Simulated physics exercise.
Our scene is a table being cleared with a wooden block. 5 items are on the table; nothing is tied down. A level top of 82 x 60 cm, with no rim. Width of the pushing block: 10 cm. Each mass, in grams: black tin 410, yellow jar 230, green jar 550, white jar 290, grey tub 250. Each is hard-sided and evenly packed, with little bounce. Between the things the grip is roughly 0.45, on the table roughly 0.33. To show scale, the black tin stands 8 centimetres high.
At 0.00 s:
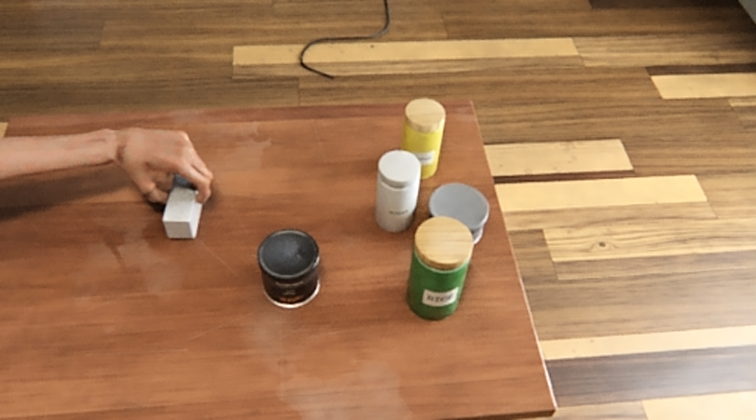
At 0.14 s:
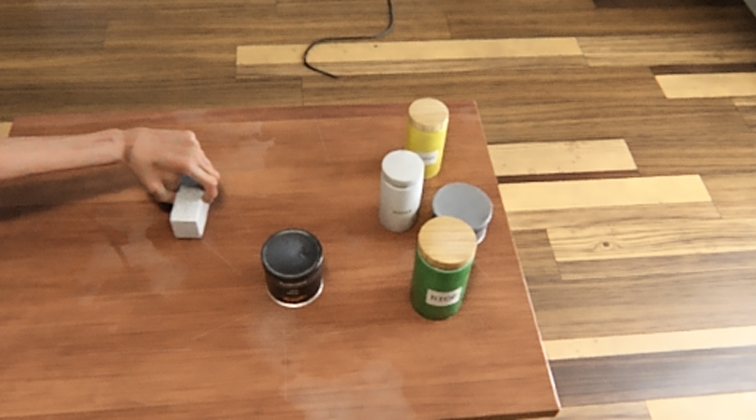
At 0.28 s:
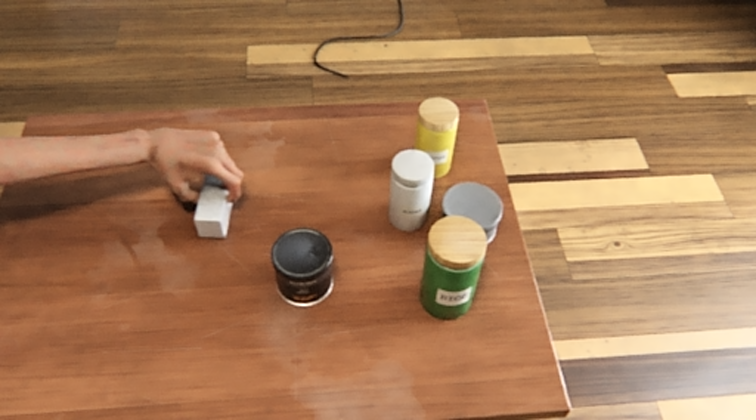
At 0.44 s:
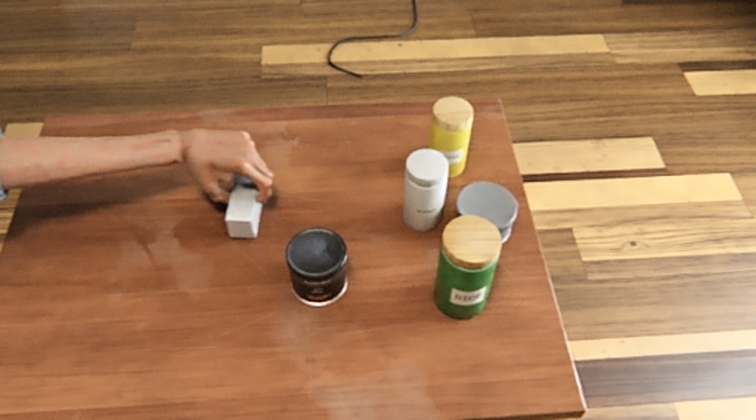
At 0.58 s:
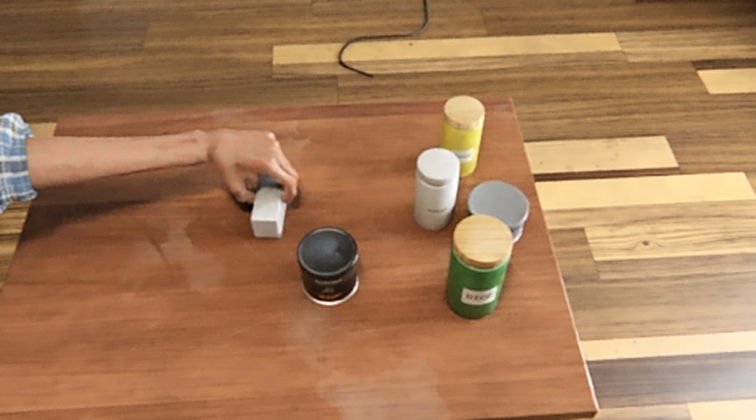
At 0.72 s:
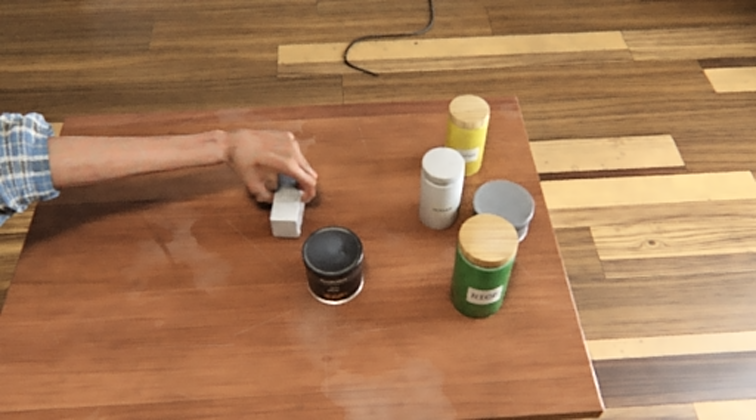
On a wooden table, a hand slides a pale block rightward while five containers stay still.
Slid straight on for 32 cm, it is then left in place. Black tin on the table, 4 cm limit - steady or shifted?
After the push it is still close.
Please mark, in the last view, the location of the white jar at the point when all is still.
It settles somewhere near (472, 190).
By 1.62 s, 23 cm of push.
By 2.12 s, 30 cm of push; white jar 3 cm from its spot.
When it is over (2.7 s), not toppled but over 4 cm from the start, white jar; the other 4 within 4 cm of the start. End places, in pixels of the last picture, black tin near (334, 265).
